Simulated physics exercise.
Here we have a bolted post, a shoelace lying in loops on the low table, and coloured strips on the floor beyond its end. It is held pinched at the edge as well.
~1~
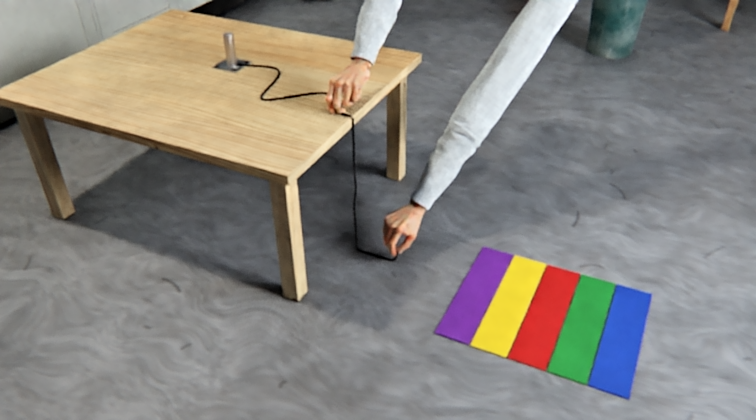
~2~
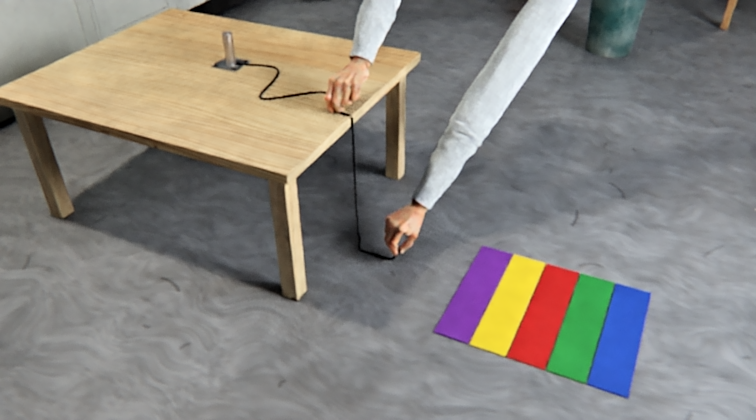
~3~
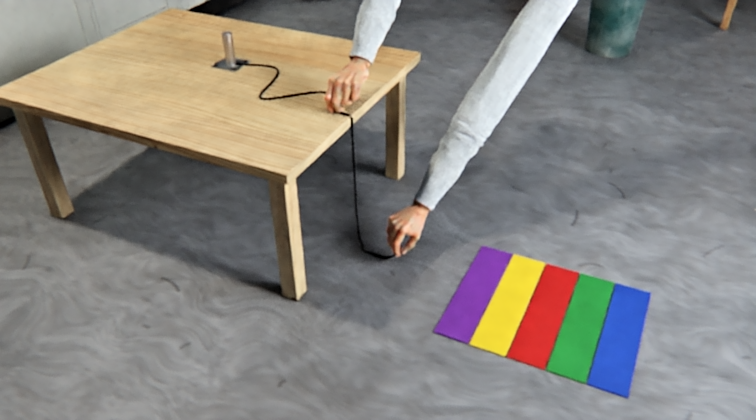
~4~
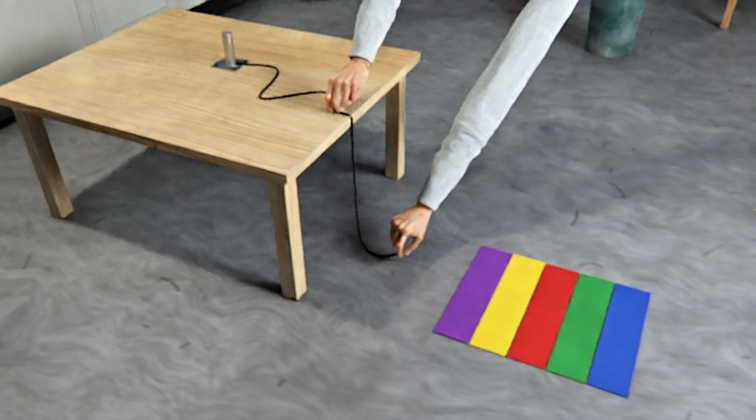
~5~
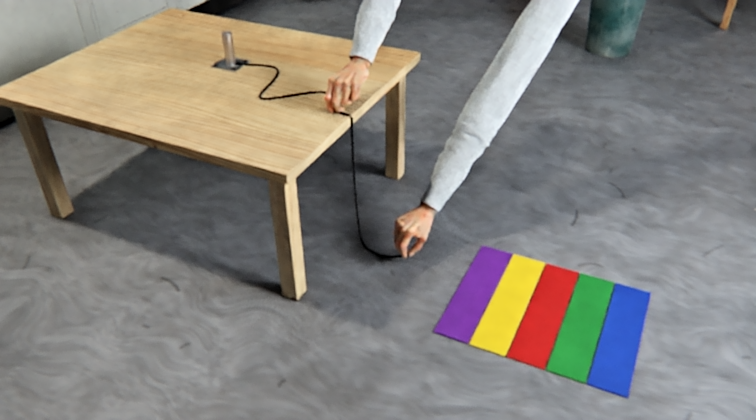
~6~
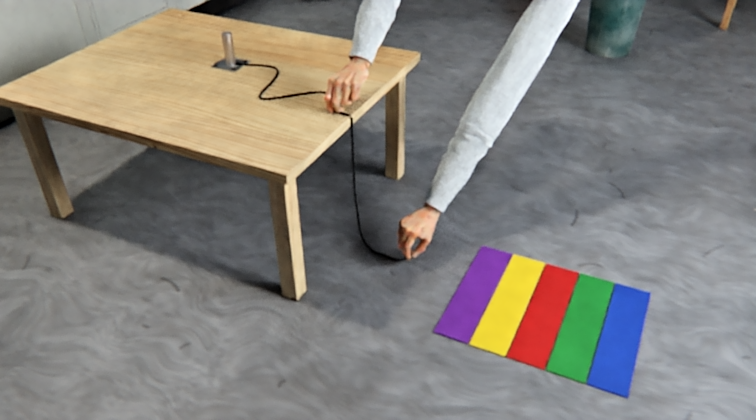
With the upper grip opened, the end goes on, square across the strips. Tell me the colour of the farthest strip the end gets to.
The farthest it gets is green.
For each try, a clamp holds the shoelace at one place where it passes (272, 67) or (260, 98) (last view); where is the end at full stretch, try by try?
Per try (px): (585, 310), (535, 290).
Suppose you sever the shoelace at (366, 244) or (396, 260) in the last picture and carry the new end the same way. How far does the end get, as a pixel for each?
Respectively (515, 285) and (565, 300).
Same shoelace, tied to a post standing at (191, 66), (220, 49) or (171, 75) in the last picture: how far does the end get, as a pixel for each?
Going by the last picture, roughly (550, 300), (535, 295) and (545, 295).
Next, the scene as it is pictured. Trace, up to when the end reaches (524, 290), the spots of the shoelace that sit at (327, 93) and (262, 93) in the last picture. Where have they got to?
Mark one about (364, 126), mark two about (312, 91).
Soon after, end near (524, 290); over yellow.
Then, end near (566, 302); over red.
At full stretch, end near (592, 310); over green. The green one.
